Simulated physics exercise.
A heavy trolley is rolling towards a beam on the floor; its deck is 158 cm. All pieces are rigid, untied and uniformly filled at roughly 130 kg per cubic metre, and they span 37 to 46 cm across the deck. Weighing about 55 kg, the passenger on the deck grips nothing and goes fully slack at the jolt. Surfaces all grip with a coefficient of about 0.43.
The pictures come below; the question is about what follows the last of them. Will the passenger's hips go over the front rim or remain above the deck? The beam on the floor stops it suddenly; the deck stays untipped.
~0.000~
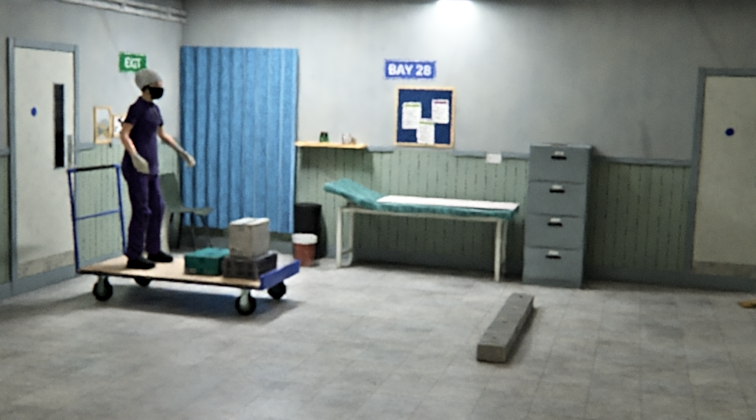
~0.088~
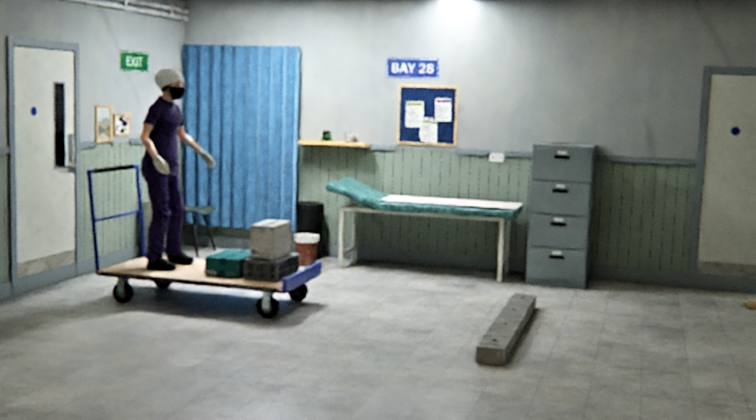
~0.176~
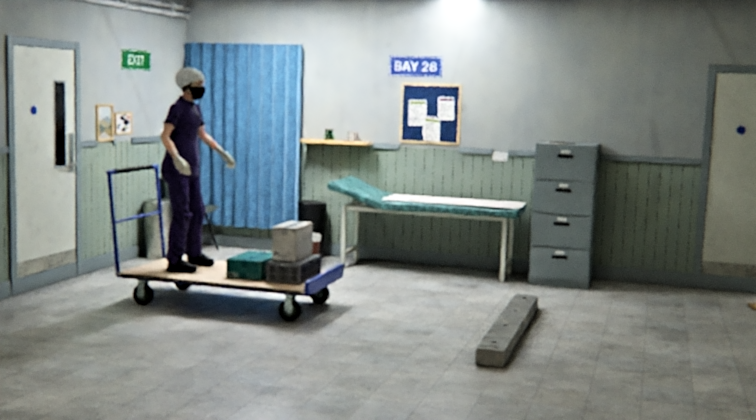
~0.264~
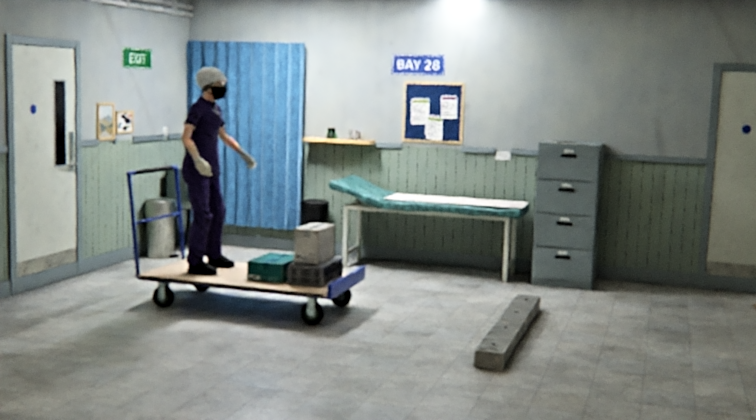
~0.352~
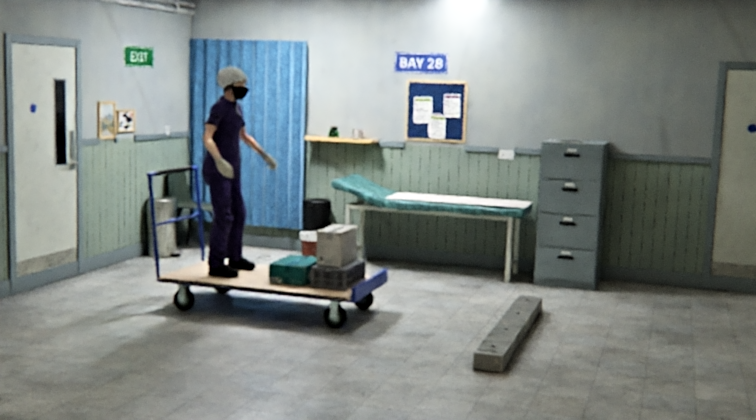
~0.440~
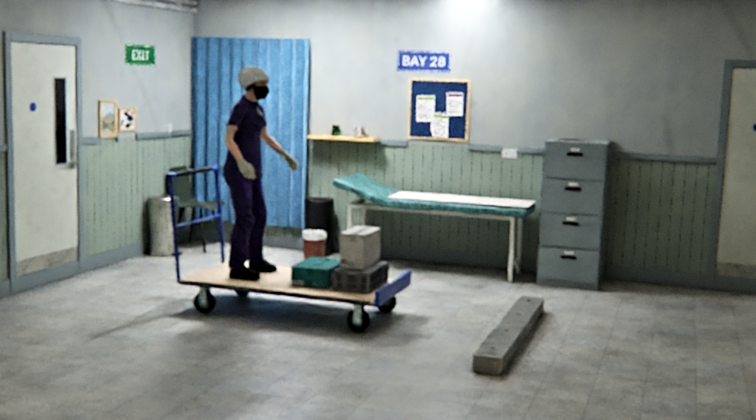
It clears the edge.
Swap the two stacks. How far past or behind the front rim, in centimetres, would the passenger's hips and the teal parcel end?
The hips would end 40 past the front rim, and the teal one 20 behind it.
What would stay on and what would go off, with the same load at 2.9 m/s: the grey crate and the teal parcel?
Results: Grey still carried, teal still carried.
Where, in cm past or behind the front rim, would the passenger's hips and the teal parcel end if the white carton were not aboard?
Final spots: Hips 40 cm beyond the front rim, teal 50 cm behind.
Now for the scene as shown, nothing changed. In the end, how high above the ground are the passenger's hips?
Roughly 45 cm above it.
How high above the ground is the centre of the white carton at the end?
Roughly 10 cm above it.
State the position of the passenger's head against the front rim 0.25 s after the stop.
At that moment it sits around 60 cm behind the rim.
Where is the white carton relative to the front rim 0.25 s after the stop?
Roughly 15 cm beyond the front rim.
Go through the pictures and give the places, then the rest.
The first frame shows hips (140, 165), white carton (250, 238), rim corner (261, 286); 181 cm still to roll.
The second frame shows hips (161, 165), white carton (271, 239), rim corner (284, 289); 163 cm still to roll.
The third frame shows hips (181, 166), white carton (293, 241), rim corner (306, 291); 144 cm still to roll.
The fourth frame shows hips (201, 167), white carton (315, 243), rim corner (329, 295); 125 cm still to roll.
The fifth frame shows hips (222, 167), white carton (337, 246), rim corner (353, 298); 107 cm still to roll.
The sixth frame shows hips (243, 168), white carton (360, 248), rim corner (377, 302); 88 cm still to roll. Speed about 2.1 m/s.
The wheels strike at 0.85 s.
After 1.10 s the passenger's hips are 75 cm behind the rim, near (416, 213) in the last picture's view.
After 1.40 s the passenger's hips are 42 cm behind the rim, near (458, 227) in the last picture's view.
After 1.85 s the passenger's hips are 13 cm past the rim, near (533, 259) in the last picture's view.
At rest, 4.5 s, past the rim, white carton and the passenger's hips; behind it, grey crate and teal parcel.
